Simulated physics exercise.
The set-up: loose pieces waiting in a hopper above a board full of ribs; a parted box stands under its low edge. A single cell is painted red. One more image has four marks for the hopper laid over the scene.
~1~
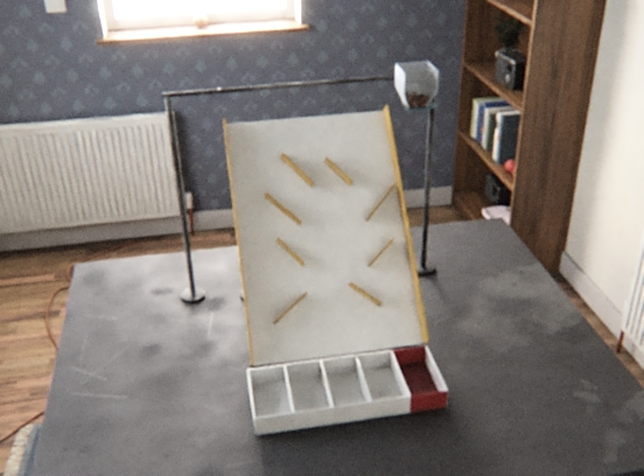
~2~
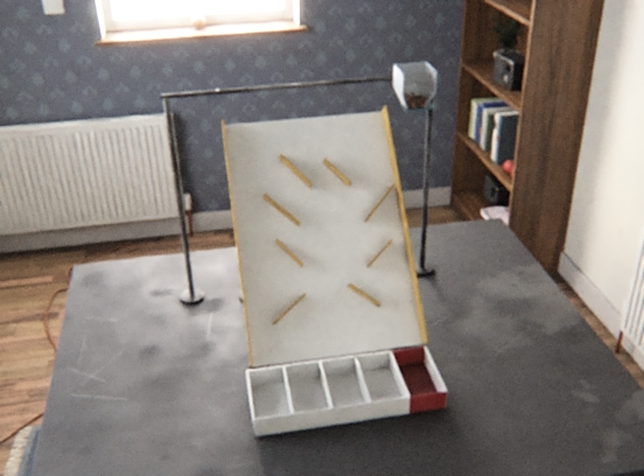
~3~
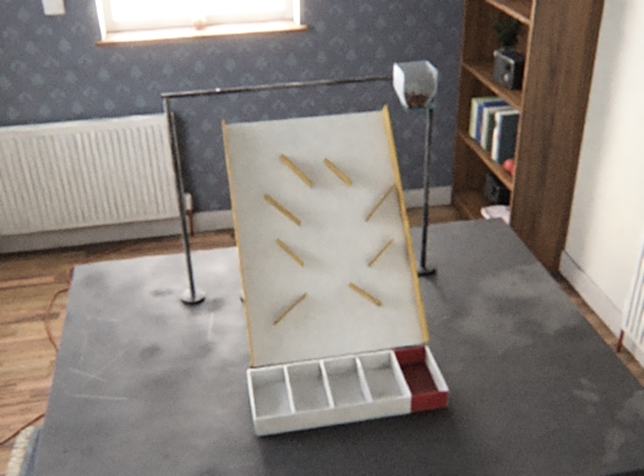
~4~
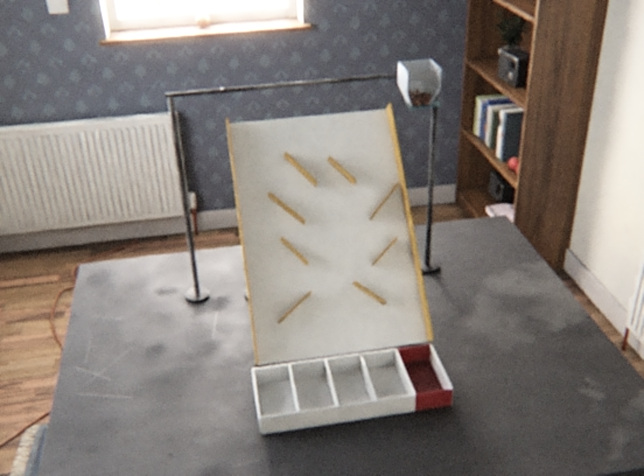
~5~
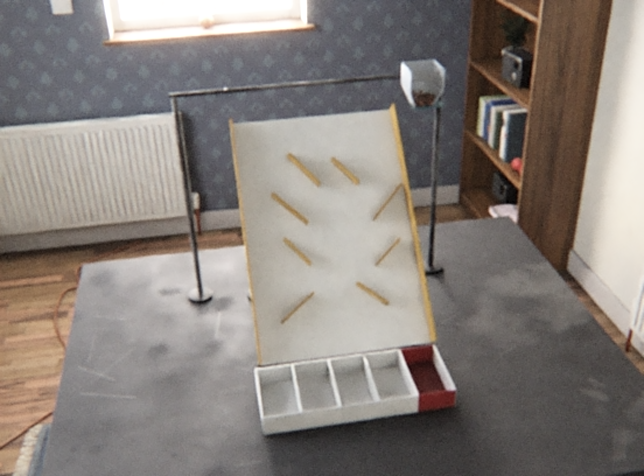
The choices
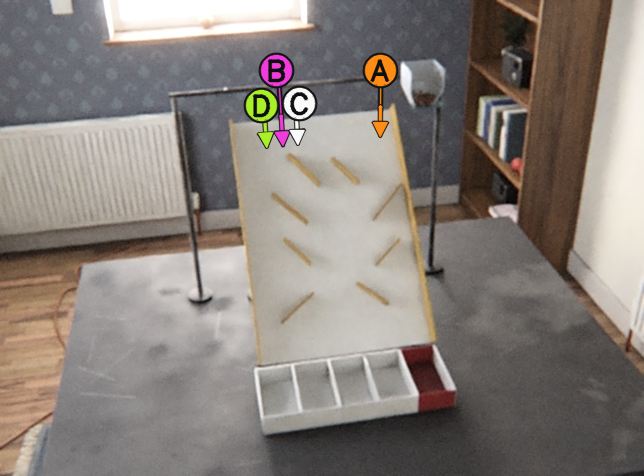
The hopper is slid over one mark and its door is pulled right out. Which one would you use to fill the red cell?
C.
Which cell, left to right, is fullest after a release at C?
The fifth.
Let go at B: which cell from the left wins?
The fifth.
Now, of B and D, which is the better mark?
Mark B.
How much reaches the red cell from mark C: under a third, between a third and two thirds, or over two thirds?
It is over two thirds.
On the marked copy, mark A meets the board at (380, 131); mark B meets the board at (282, 140); mark C meets the board at (297, 139); mark D meets the board at (266, 142).
With A, about a quarter in the red cell, about two thirds in other cells, a small part held on the board, a stray few outside the box.
With B, about half in the red cell, about a third in other cells, a small part outside the box.
With C, most in the red cell, a small part in other cells, a stray few outside the box.
With D, a small part in the red cell, most in other cells, a small part outside the box.
